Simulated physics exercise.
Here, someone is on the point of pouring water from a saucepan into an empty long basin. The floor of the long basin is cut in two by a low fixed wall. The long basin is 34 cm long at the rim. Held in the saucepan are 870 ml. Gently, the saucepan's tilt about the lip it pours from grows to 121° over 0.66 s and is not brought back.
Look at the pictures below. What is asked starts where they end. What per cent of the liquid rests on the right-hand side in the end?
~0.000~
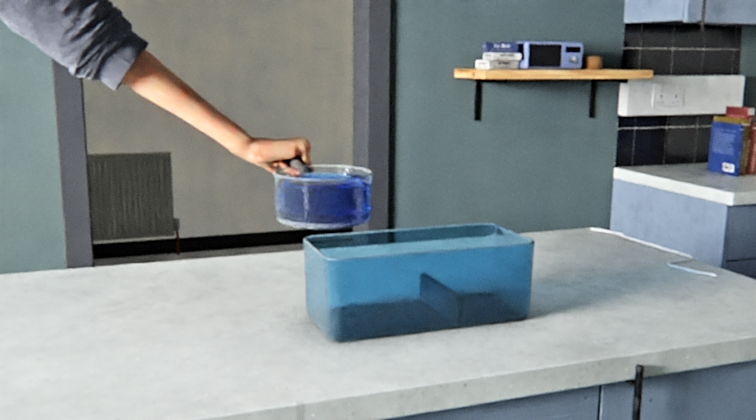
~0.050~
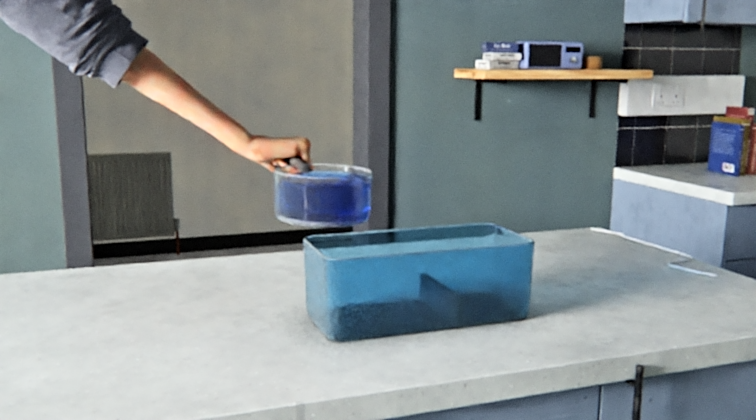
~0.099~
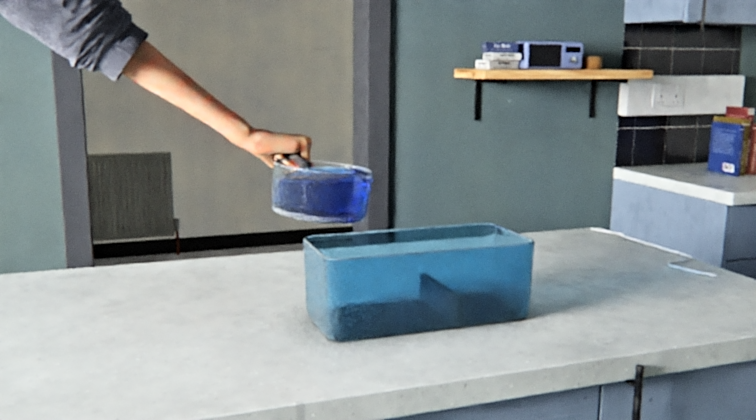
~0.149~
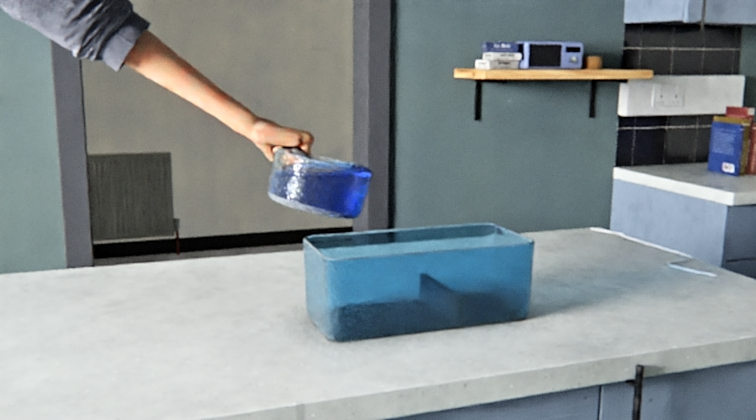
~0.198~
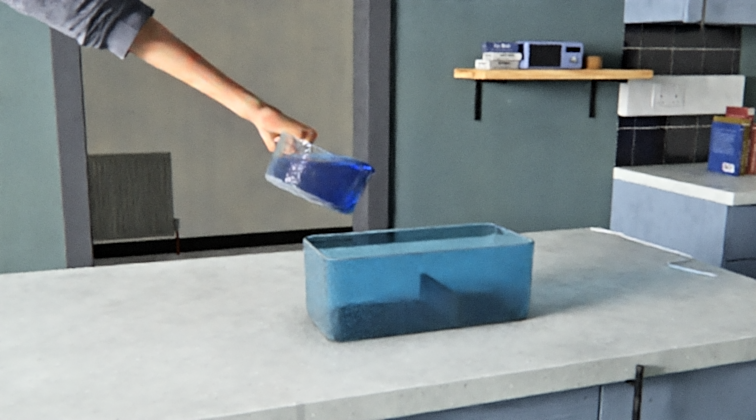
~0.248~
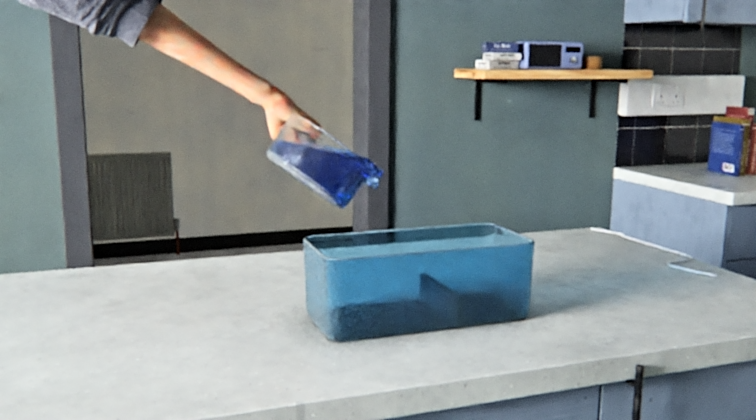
46 percent.
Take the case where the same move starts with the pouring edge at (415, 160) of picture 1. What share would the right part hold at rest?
In that case roughly 55 per cent.
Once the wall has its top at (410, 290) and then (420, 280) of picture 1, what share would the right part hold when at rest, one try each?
75 in a hundred, followed by 65 in a hundred.
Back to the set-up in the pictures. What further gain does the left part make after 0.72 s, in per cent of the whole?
Around 22 per cent.
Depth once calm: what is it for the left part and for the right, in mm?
The left ends up at roughly 14 mm, with the right at roughly 22 mm.
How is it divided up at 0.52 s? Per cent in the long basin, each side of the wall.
Roughly 18 sits left and 0 sits right.
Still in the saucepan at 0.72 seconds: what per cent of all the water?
I'd estimate some 0 per cent.
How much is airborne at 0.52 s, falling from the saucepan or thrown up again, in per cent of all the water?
58 %.
By 0.52 s the tilt is 108° and 23 per cent is still to pour, 19 is left of the wall and 0 right of it.
By 0.72 s the tilt is 121° and 0 per cent is still to pour, 27 is left of the wall and 65 right of it.
By 0.93 s the tilt is 121° and 0 per cent is still to pour, 37 is left of the wall and 40 right of it.
By 1.16 s the tilt is 121° and 0 per cent is still to pour, 48 is left of the wall and 46 right of it.
At rest 49 per cent lies left of the wall, 46 right of it and 6 outside.
